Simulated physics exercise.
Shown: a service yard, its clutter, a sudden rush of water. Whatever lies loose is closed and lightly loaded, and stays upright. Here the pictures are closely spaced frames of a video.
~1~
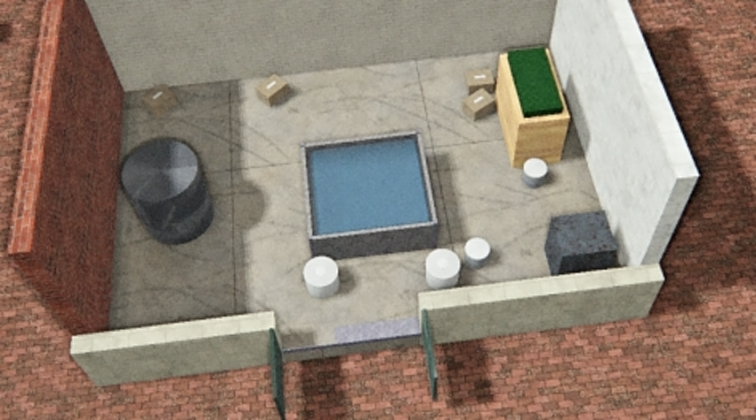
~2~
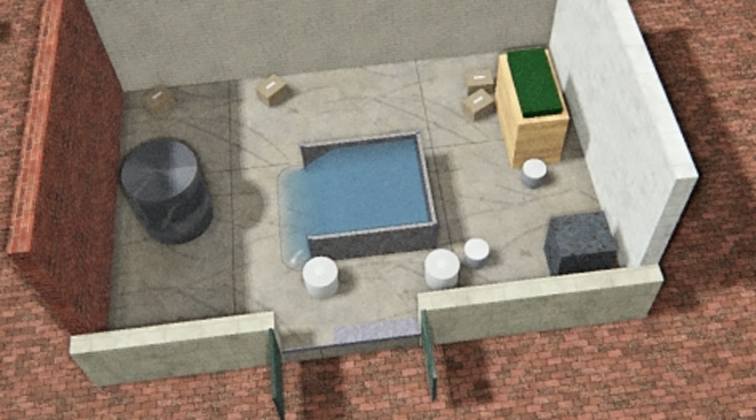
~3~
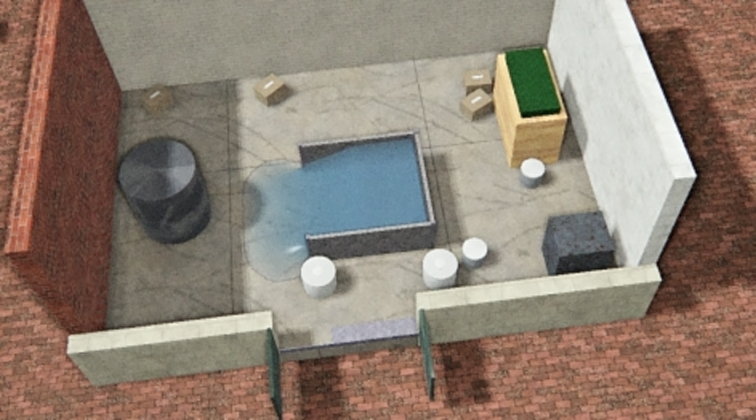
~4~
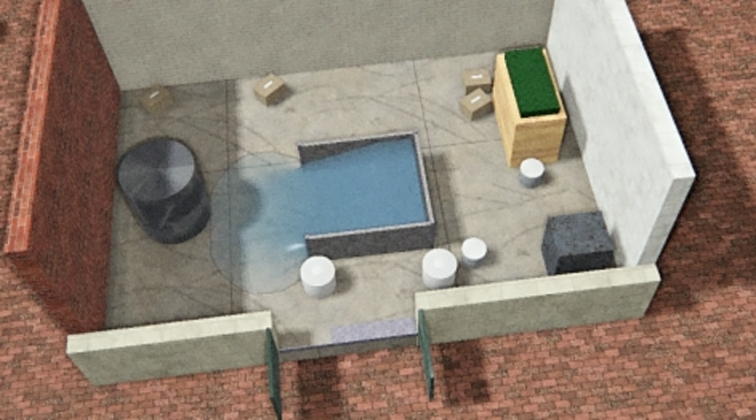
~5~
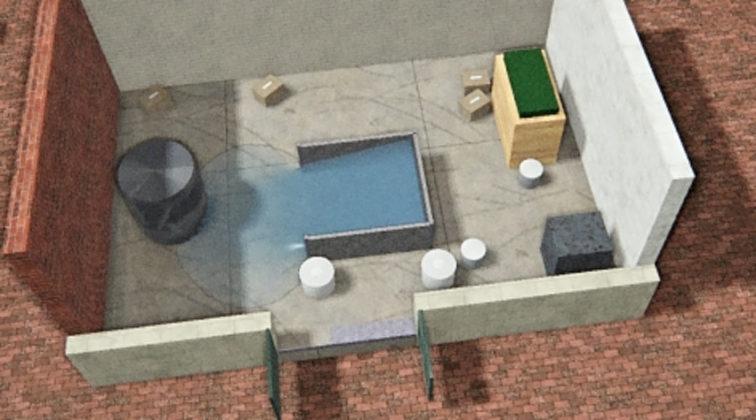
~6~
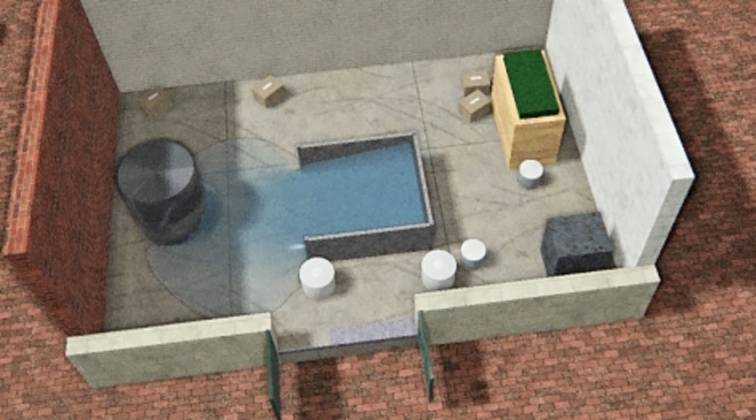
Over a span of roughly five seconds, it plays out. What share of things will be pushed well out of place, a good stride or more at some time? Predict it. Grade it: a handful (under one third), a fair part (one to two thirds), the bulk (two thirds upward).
A handful.
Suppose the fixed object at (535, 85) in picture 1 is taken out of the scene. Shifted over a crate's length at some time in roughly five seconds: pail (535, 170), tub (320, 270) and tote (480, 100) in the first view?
One at a time: The first remained nearby, the second remained nearby, the third remained nearby.
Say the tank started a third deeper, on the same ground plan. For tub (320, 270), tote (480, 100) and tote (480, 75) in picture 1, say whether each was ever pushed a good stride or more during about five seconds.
Per item, in order: Missed the mark; missed the mark; missed the mark.
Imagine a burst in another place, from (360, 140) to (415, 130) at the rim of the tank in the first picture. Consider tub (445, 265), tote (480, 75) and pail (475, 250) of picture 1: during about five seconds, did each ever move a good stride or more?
In turn: Stayed within it, moved that far, stayed within it.
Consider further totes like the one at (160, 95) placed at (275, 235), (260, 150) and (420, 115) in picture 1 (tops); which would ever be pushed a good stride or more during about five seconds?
One by one: Knocked well away; knocked well away; hardly budges.
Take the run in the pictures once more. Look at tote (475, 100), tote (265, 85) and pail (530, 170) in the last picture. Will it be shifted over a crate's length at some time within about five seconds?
In sequence: Fell short, covered the distance, fell short.
A moment on, 0 of 8 are well off their spots; 0 afloat.
Next, 0 of 8 are well off their spots; 1 afloat.
Later, 0 of 8 are well off their spots; 1 afloat.
In the end, 2 of 8 are well off their spots, and 2 have been at some point; 1 afloat.
